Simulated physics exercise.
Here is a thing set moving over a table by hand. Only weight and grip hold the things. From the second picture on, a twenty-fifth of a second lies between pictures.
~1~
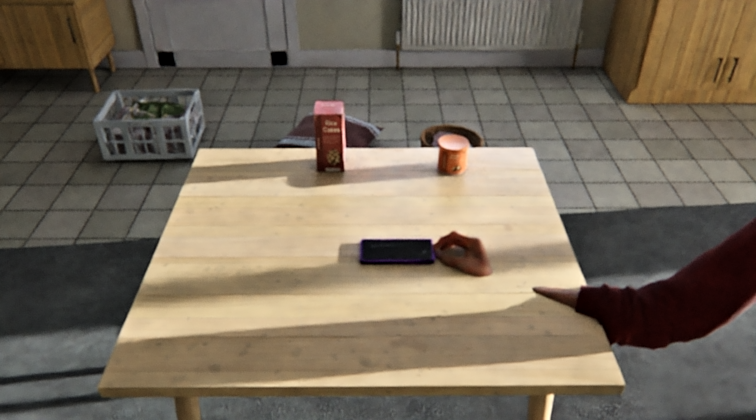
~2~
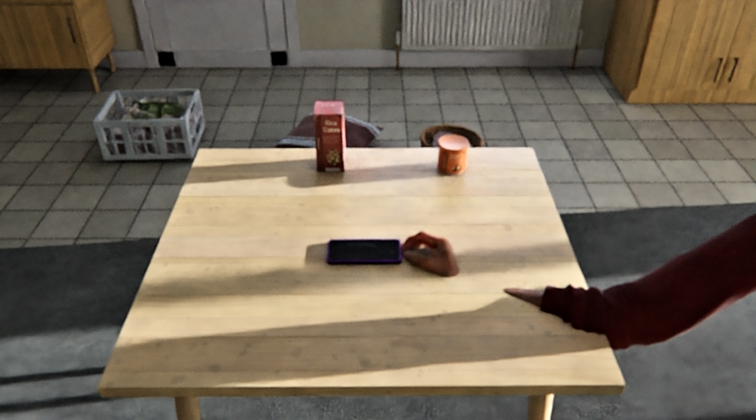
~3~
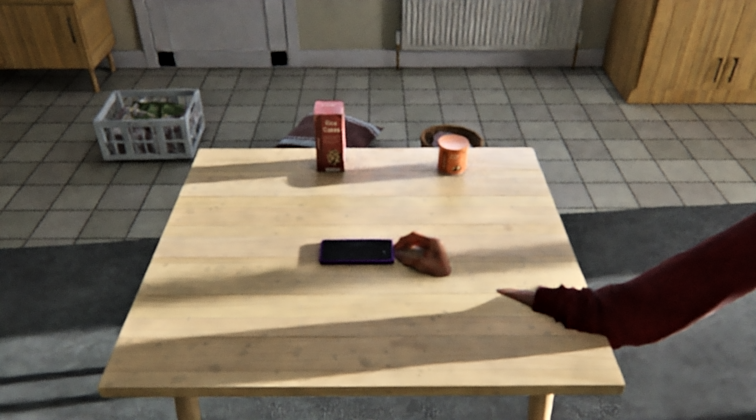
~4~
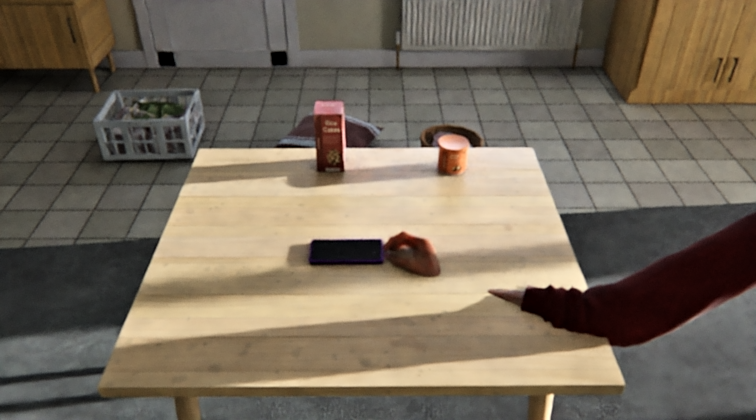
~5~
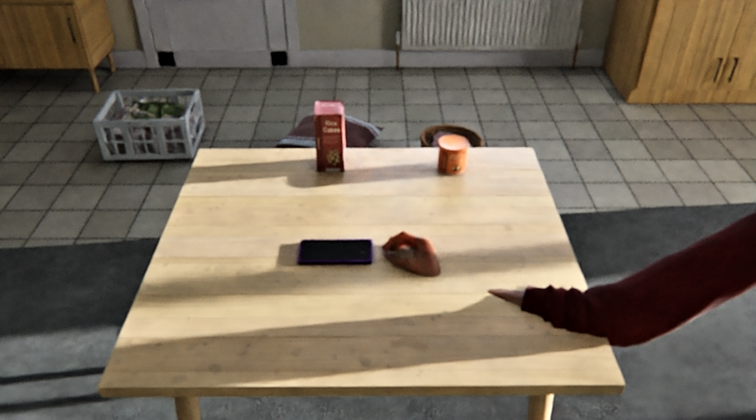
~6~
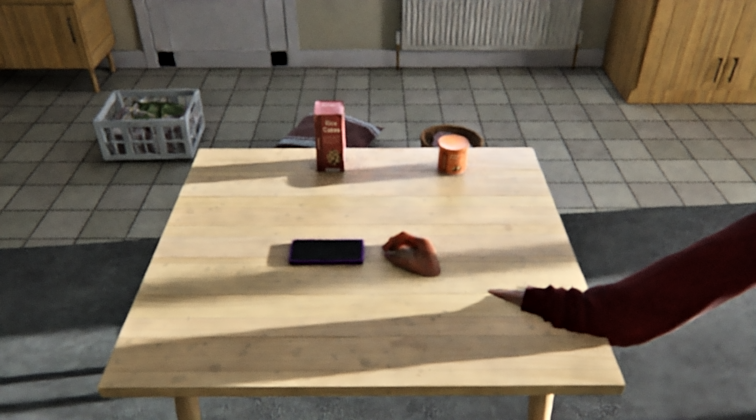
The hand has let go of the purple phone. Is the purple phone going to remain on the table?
The purple phone is still on the table.
Then, 0.10 s later than the last frame, purple phone moved a little near (315, 252).
Then, 0.50 s later than the last frame, purple phone resting near (315, 250).
When it is over, moved from the start, purple phone. End places, in pixels of the last picture, purple phone near (313, 252).
